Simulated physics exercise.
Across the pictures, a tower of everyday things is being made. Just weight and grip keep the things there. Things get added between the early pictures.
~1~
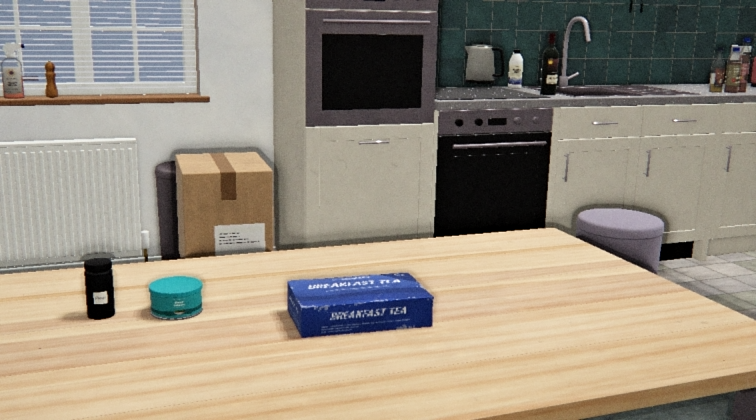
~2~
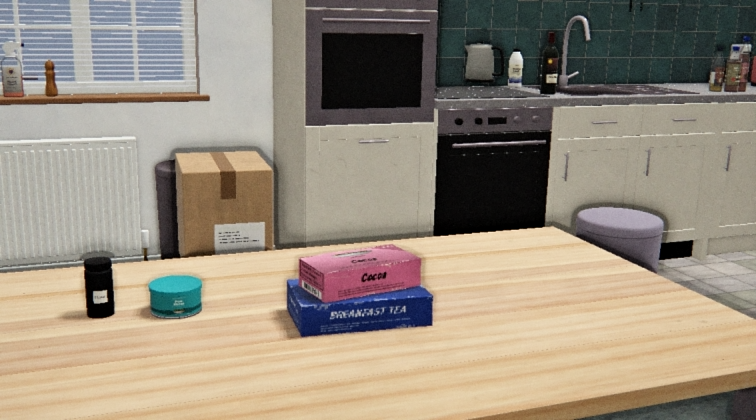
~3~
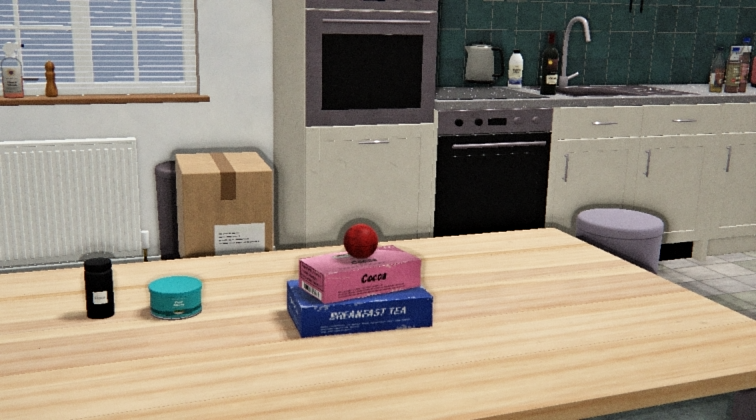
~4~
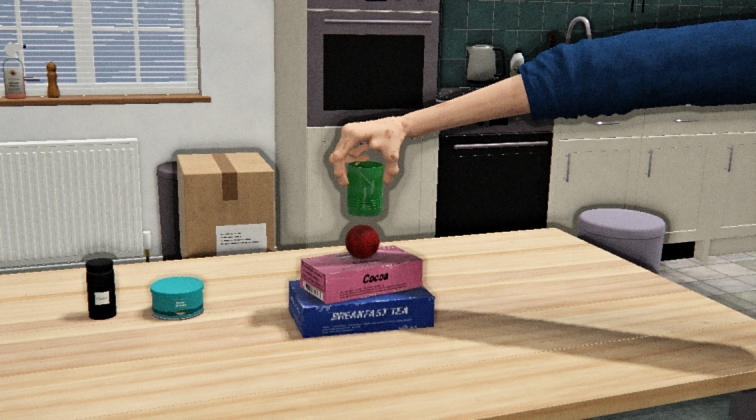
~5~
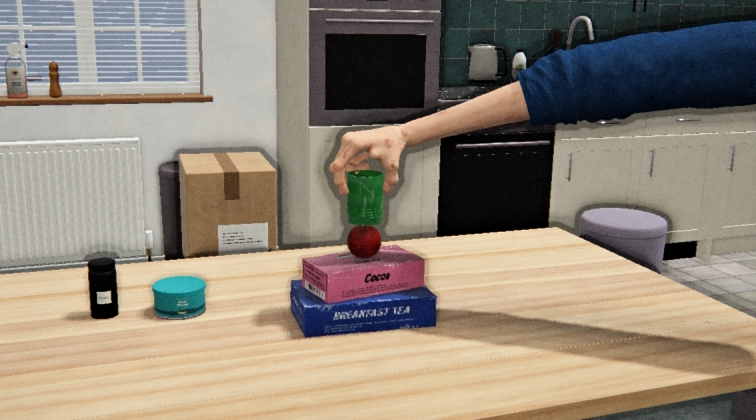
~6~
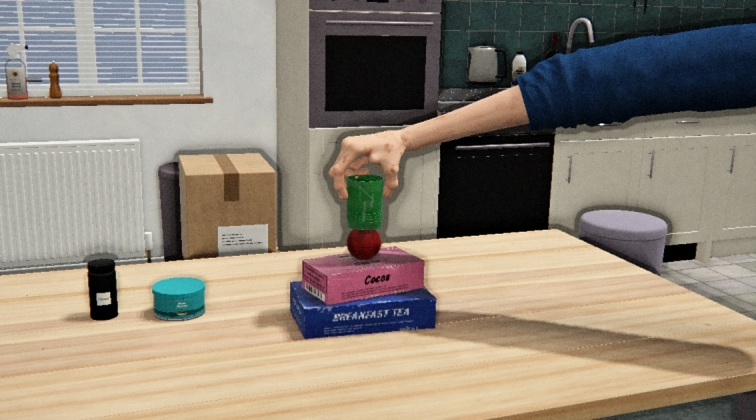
On a wooden kitchen table, a blue tea box sits to the right of a black shaker and a turquoise tub. A pink cocoa packet appears on top of it, then a red ball on that. A hand reaches in from the right, lowering a green cup slightly onto the ball, still gripping it.
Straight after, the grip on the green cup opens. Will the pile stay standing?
It is going to drop something.
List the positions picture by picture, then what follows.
The last thing is not in view yet; black shaker (100, 288), in the first frame.
The last thing is not in view yet; pink packet (360, 272), in the second frame.
The last thing is not in view yet; turquoise tub (176, 298), in the third frame.
On its way; green cup (365, 189); blue packet (360, 304), in the fourth frame.
Set down, still held; green cup (365, 197); red ball (364, 241), in the fifth frame.
Set down, still held; green cup (365, 202); black shaker (103, 289), in the sixth frame.
Then, 1.40 s on from there, green cup now fallen.
Then, 2.00 s on from there, things are still on the move.
In the end, fallen, green cup; the other 5 unmoved. The pile gives way.
